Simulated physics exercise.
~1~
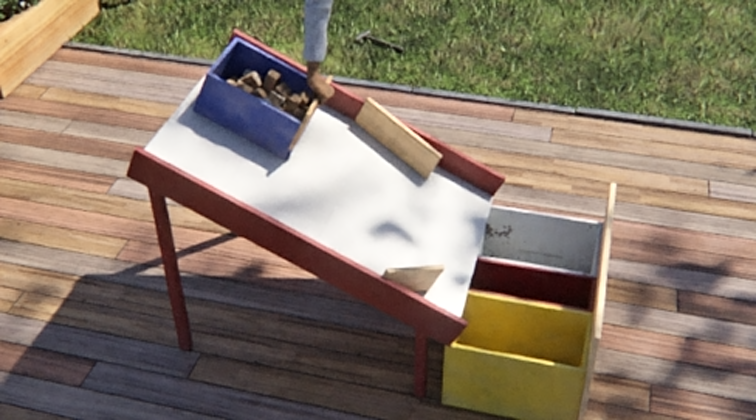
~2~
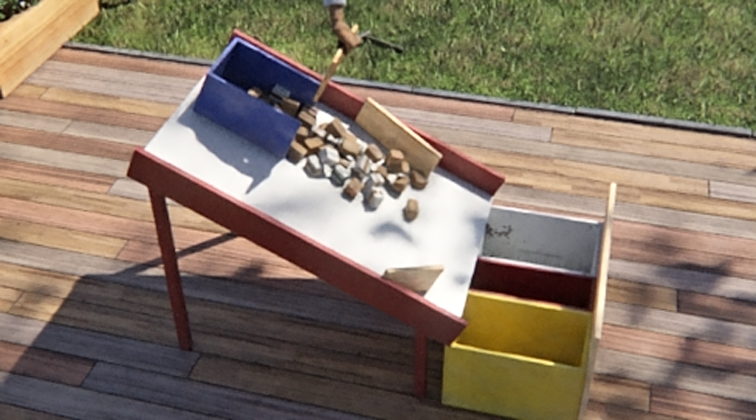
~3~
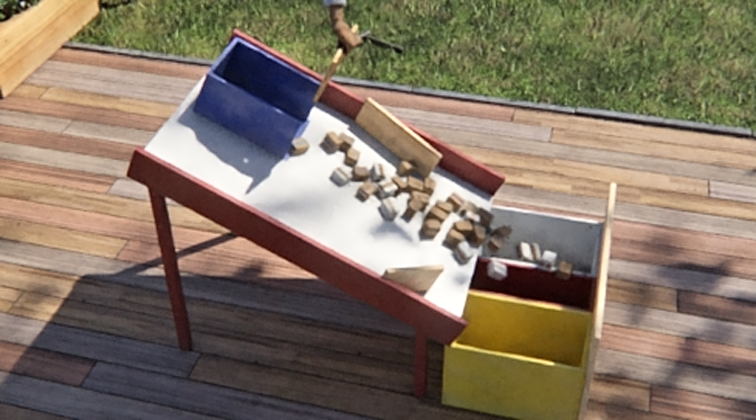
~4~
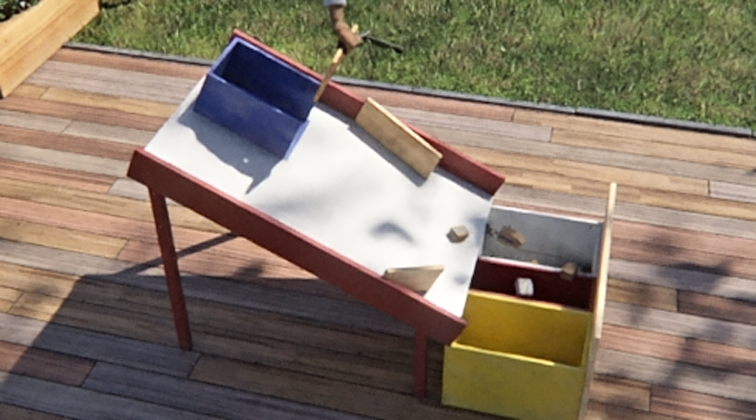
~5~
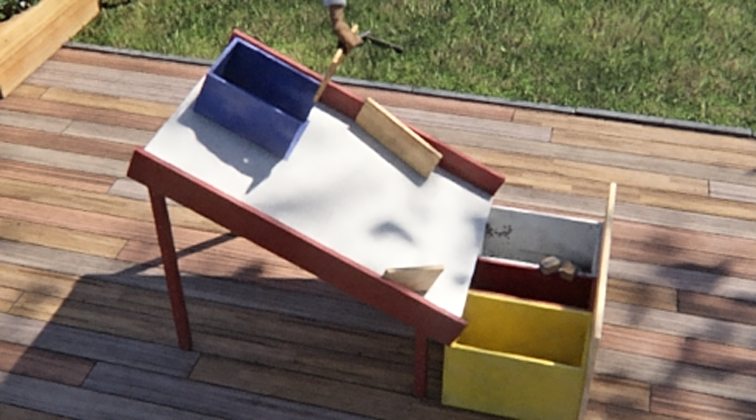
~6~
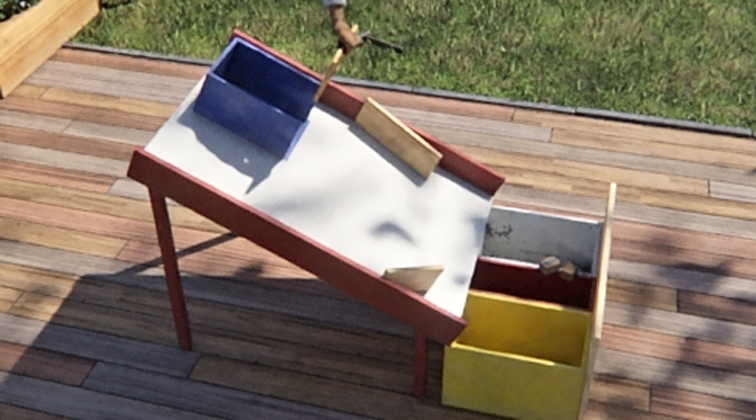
The footage shows a hand lifting a gate from a blue pen on a sloping table, releasing small brown and pale blocks that tumble past two angled boards into the white and red bins, leaving the slope clear and the yellow bin empty.
